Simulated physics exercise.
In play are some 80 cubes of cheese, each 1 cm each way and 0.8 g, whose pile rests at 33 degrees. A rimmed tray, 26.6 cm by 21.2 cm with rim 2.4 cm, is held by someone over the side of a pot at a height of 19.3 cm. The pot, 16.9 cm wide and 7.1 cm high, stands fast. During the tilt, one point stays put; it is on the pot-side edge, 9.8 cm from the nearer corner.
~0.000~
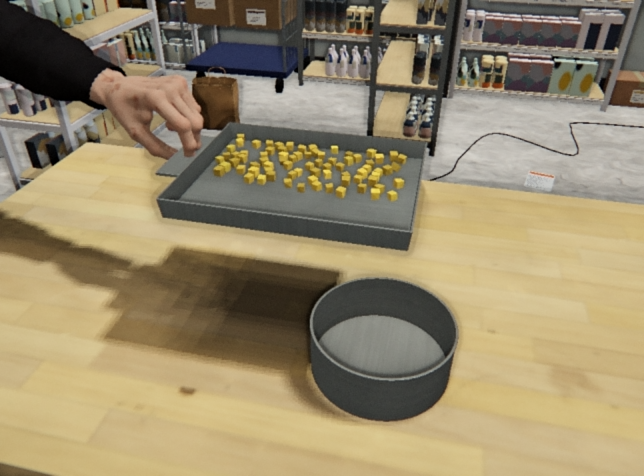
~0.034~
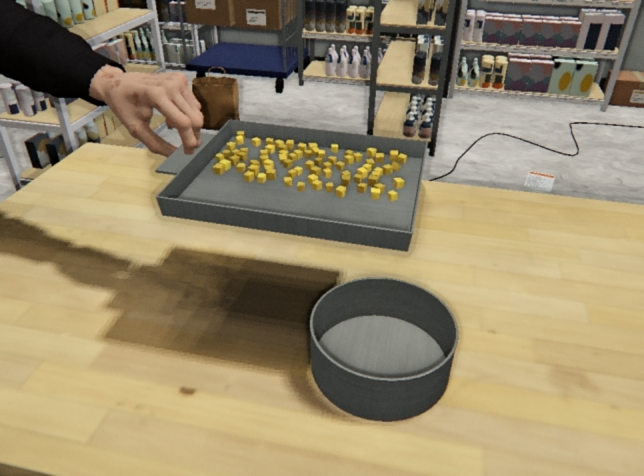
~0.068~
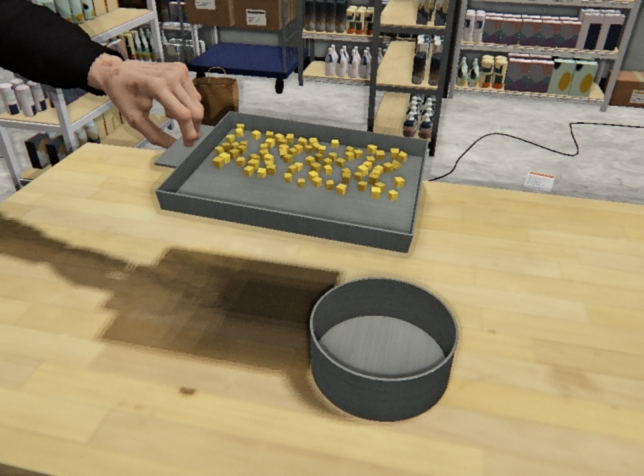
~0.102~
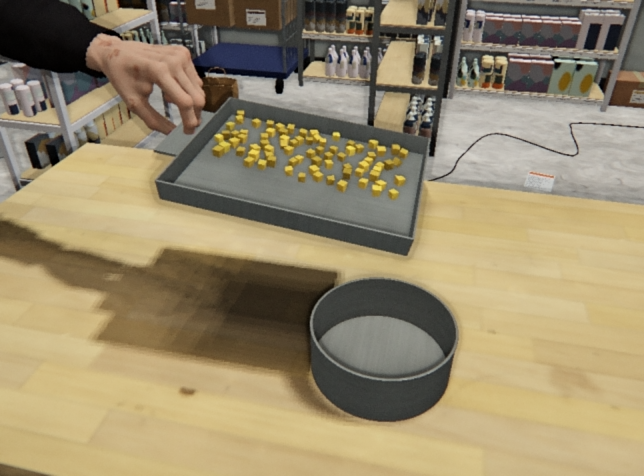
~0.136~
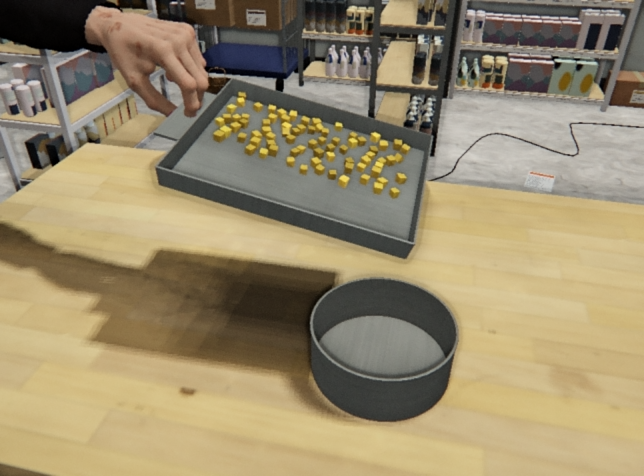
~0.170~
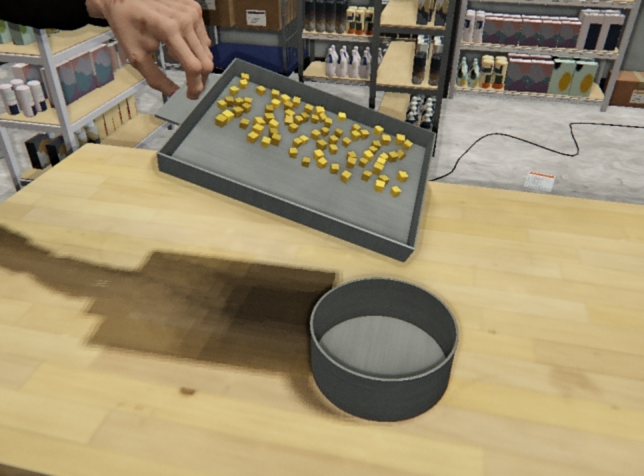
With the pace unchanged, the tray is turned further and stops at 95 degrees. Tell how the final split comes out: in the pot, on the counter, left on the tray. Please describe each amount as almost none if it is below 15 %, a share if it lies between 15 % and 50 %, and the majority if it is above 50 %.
Pot - the majority, counter - a share, tray - almost none.
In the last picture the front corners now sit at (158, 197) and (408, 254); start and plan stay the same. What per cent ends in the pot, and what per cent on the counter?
Split: Pot = 75, counter = 15.
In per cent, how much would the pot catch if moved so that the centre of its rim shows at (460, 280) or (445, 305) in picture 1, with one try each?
The shares would be near 15 and 60 per cent respectively.
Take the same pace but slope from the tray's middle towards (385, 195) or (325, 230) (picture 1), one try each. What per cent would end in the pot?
Around 5 % for the first direction, around 70 % for the second.
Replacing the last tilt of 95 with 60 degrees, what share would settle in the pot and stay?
That would be around 30 percent.
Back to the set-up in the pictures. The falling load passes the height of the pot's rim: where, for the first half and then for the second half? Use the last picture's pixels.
Roughly (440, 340) to start, and after that (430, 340).
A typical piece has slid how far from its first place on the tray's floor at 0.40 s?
By then it sits near 2 cm from where it began.
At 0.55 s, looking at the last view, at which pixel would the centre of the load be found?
Estimated load position: Around (415, 206).
Then, at 0.40 s, tilt 59 degrees; the tray holds 100 %, the pot 0 %.
After 0.55 s, tilt 84 degrees; the tray holds 100 %, the pot 0 %.
After 0.82 s, tilt 95 degrees; the tray holds 10 %, the pot 55 %.
In the end, at 2.1 s, pot 65 %, counter 35 %, tray 0 %.
